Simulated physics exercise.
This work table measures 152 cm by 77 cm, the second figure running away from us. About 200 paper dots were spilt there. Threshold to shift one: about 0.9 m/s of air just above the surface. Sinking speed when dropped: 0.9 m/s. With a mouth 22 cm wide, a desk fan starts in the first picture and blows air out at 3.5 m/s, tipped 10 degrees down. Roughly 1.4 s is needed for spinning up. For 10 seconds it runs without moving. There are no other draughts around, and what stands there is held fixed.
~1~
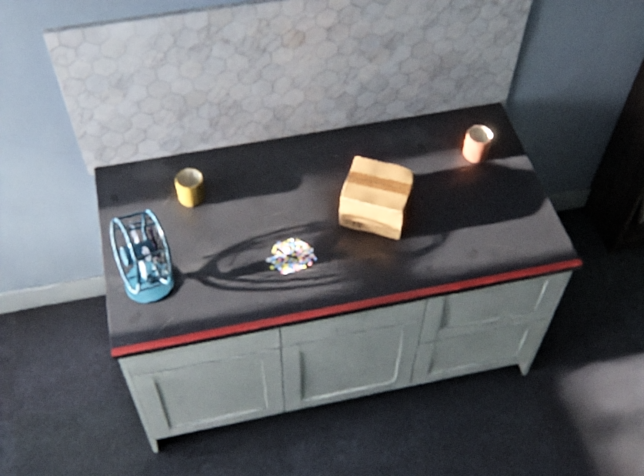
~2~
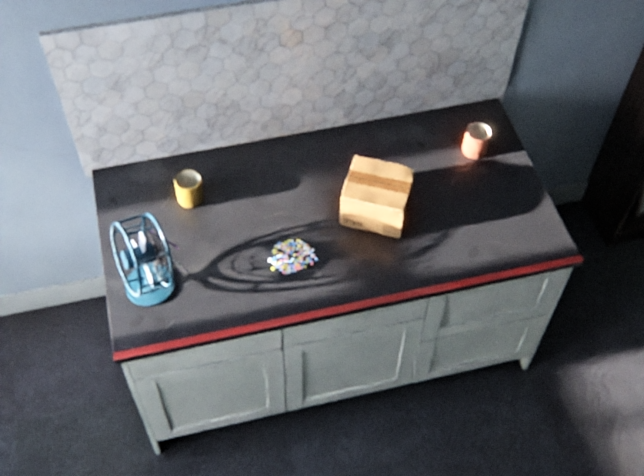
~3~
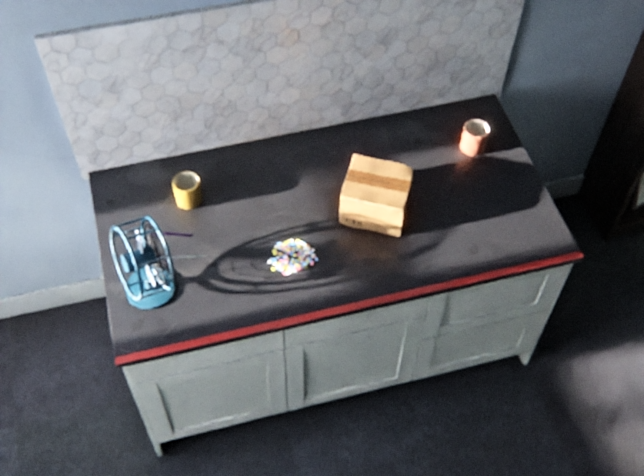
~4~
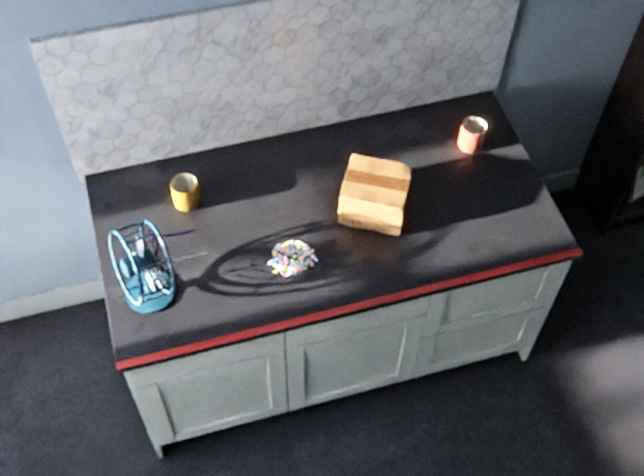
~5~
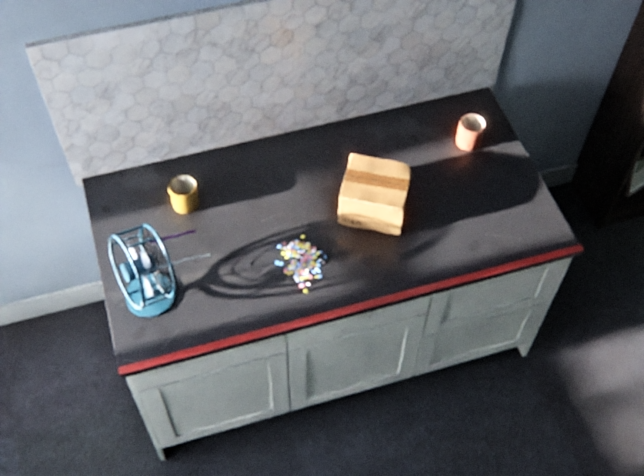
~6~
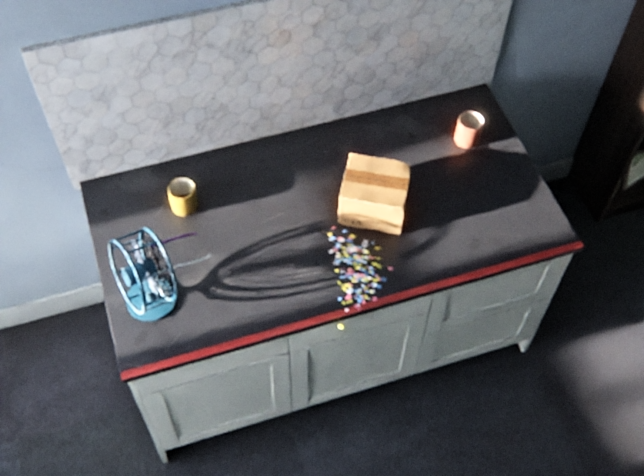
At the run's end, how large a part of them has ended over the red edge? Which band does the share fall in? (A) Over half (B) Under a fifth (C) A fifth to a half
Option A: Over half.
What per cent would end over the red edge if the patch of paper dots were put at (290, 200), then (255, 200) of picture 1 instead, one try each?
Results, one try each: 0 %, 0 %.
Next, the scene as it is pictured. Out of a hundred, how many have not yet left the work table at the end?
Near 0 %.
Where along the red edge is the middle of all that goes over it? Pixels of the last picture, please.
Around (424, 293).
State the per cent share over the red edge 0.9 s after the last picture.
About 100 per cent.
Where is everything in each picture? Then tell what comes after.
The middle of the paper dots is near (294, 254), none has stirred yet and the mouth of the desk fan is at (141, 252), in the first frame.
The middle of the paper dots is near (295, 255), none has stirred yet and the red edge is centred on (359, 309), in the second frame.
The middle of the paper dots is near (295, 255), none has stirred yet, the top of a box is at (378, 181) and the top of a mug is at (186, 181), in the third frame.
The middle of the paper dots is near (294, 256) and none has stirred yet, in the fourth frame.
The middle of the paper dots is near (302, 261), the farthest in sight from the desk fan is at (325, 257) and about 55 % have left their places, in the fifth frame.
The middle of the paper dots is near (359, 274), the farthest in sight from the desk fan is at (390, 269) and all have left their places, in the sixth frame.
Then, 0.9 s after the last picture, 4 % are on the move or not yet settled, 100 % are over the red edge.
Then, 2.1 s after the last picture, 0 % are on the move or not yet settled, 100 % are over the red edge.
Then, 4.4 s after the last picture, 0 % are on the move or not yet settled, 100 % are over the red edge.
Then, 8.9 s after the last picture, at the end, 100 % are over the red edge.
